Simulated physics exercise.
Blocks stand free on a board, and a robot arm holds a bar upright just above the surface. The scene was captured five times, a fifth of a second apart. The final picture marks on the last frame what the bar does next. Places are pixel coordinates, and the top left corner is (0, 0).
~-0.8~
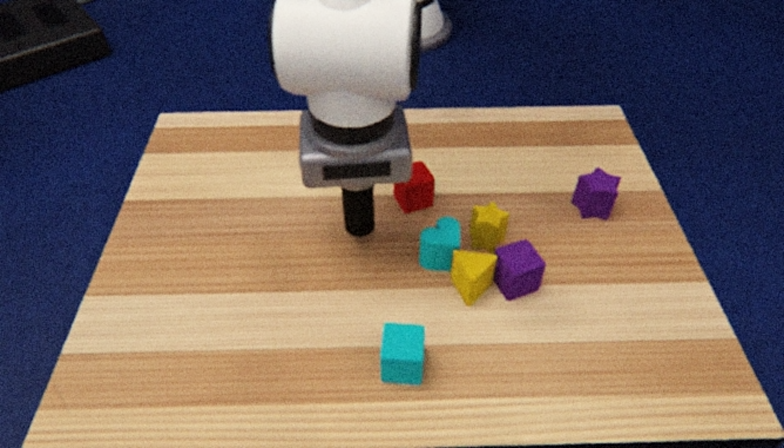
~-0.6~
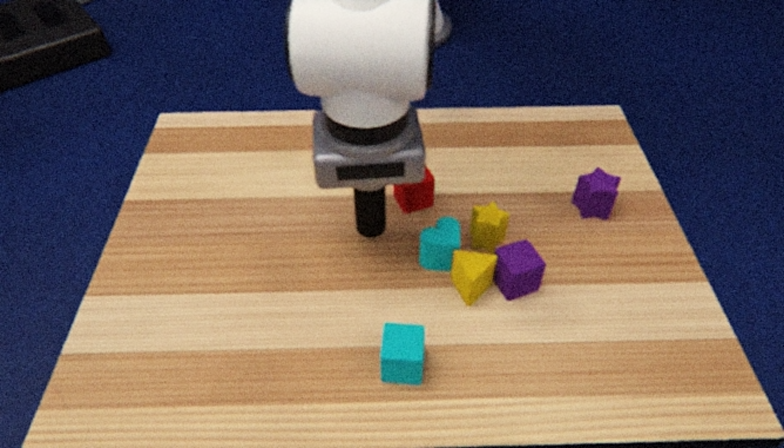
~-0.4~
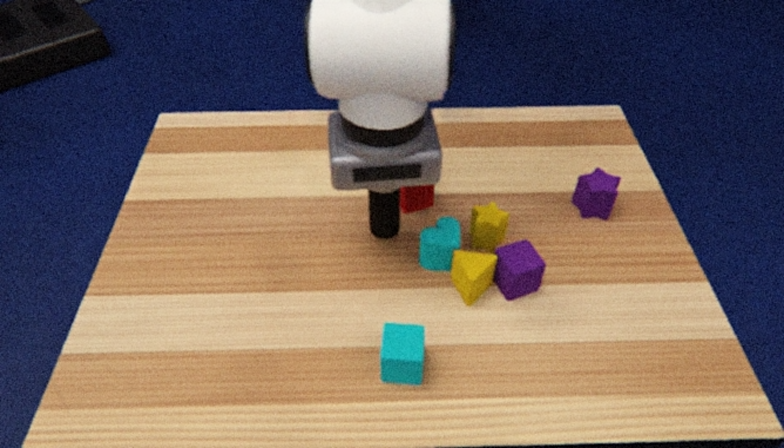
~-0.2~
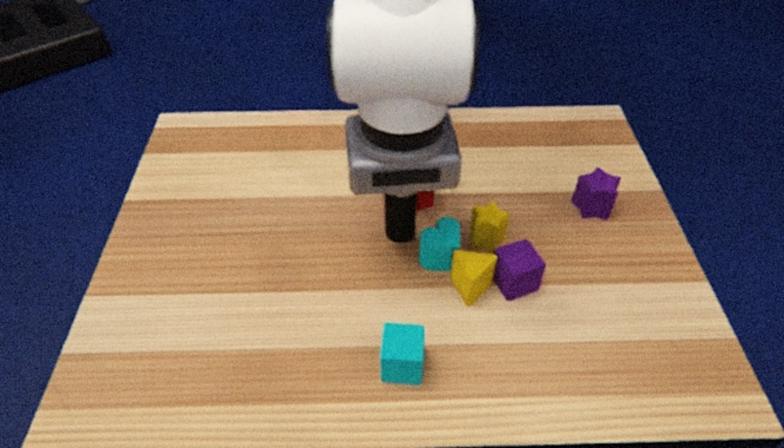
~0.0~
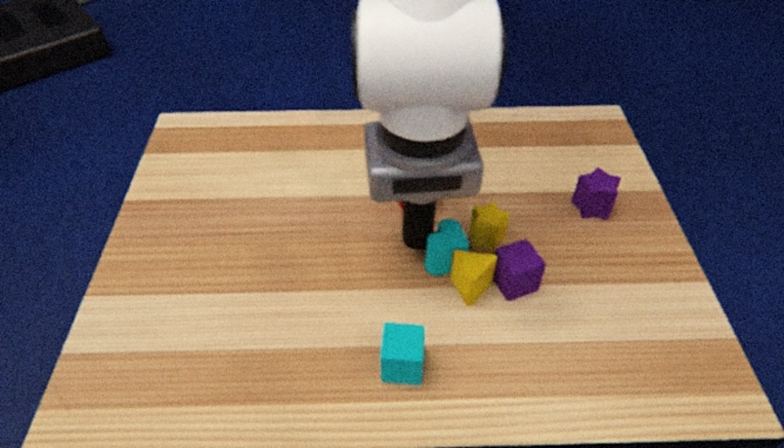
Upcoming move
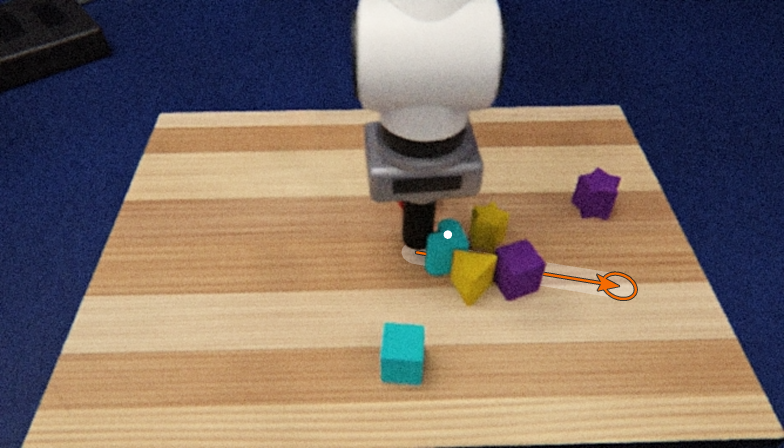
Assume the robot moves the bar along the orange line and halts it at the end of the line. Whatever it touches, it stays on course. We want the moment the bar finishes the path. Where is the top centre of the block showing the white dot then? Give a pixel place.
For the centre of its top, I'd go with (520, 266).
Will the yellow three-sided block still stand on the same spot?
It seems not.
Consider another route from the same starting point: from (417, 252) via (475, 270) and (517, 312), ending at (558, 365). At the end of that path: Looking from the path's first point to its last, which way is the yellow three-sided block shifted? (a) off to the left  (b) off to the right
Correct choice: B.
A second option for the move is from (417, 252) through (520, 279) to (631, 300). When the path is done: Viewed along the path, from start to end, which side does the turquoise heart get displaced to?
Well, taking the path from its start to its end as straight ahead, the turquoise heart moves to the right.
Drawn move, from (417, 252) directly to (619, 286); the dot is on the turquoise heart.
The first path, step by step. One third of the way, bar (485, 250); turquoise heart (502, 259), turned 35° clockwise; yellow three-sided block (492, 281), turned 15° clockwise; purple square piece (545, 266), turned 25° anticlockwise.
Two thirds of the way, bar (554, 261); turquoise heart (520, 266), turned 80° clockwise; yellow three-sided block (492, 284), turned 30° clockwise; purple square piece (564, 279), turned 55° anticlockwise.
At the end, bar (626, 273); turquoise heart (520, 266), turned 80° clockwise; yellow three-sided block (492, 284), turned 30° clockwise; yellow star still; purple square piece (564, 279), turned 55° anticlockwise.
